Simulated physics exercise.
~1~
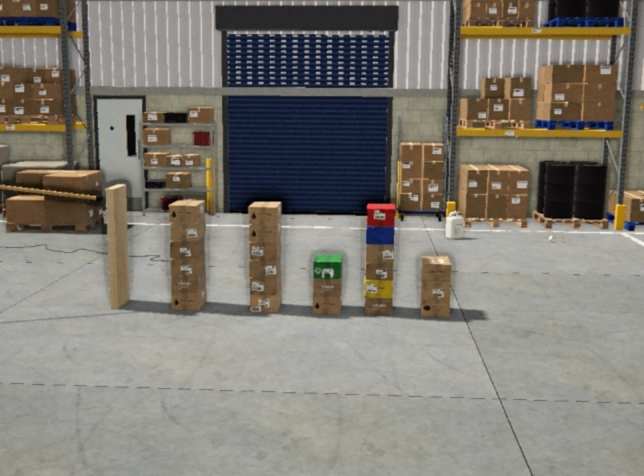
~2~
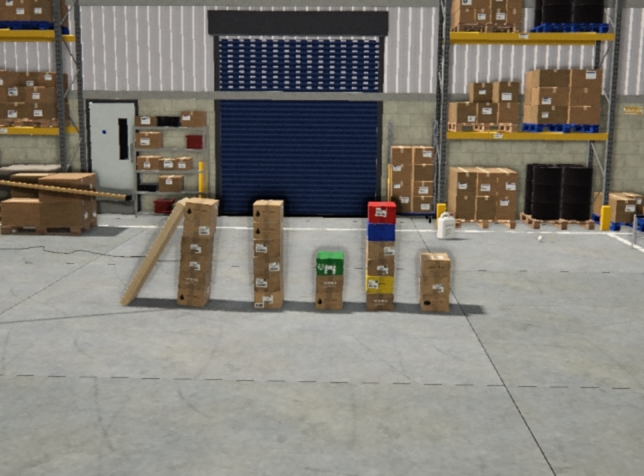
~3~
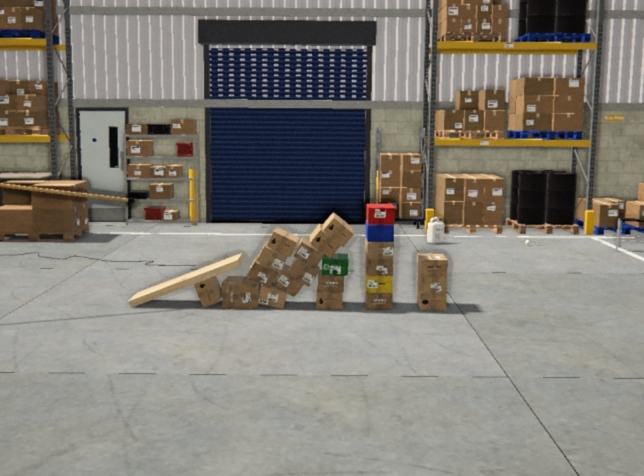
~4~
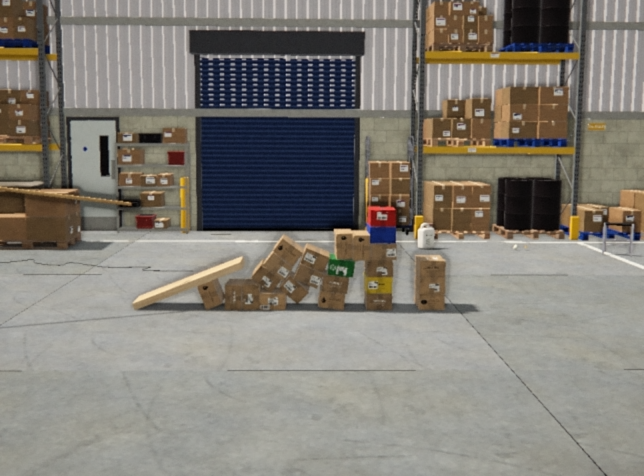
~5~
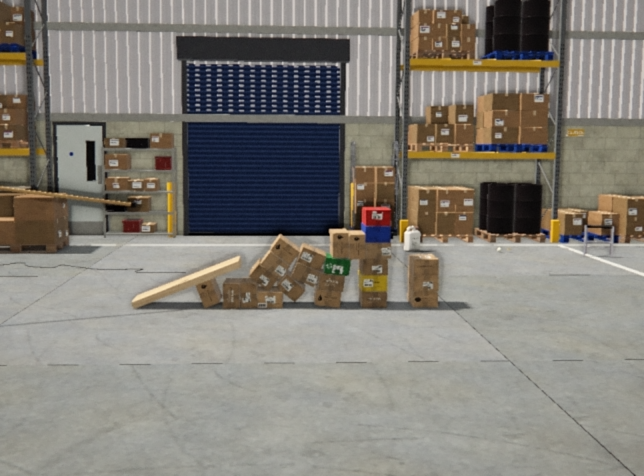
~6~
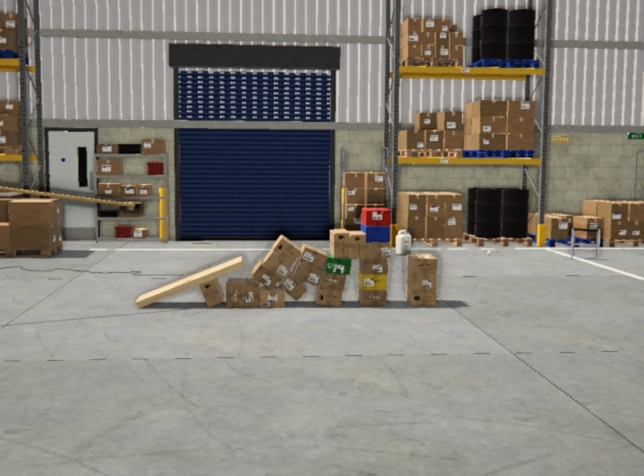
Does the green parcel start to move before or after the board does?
After it. The board is already tipping to the right while the green parcel is still in place, and the green parcel shifts only later, once the columns have collapsed towards it.
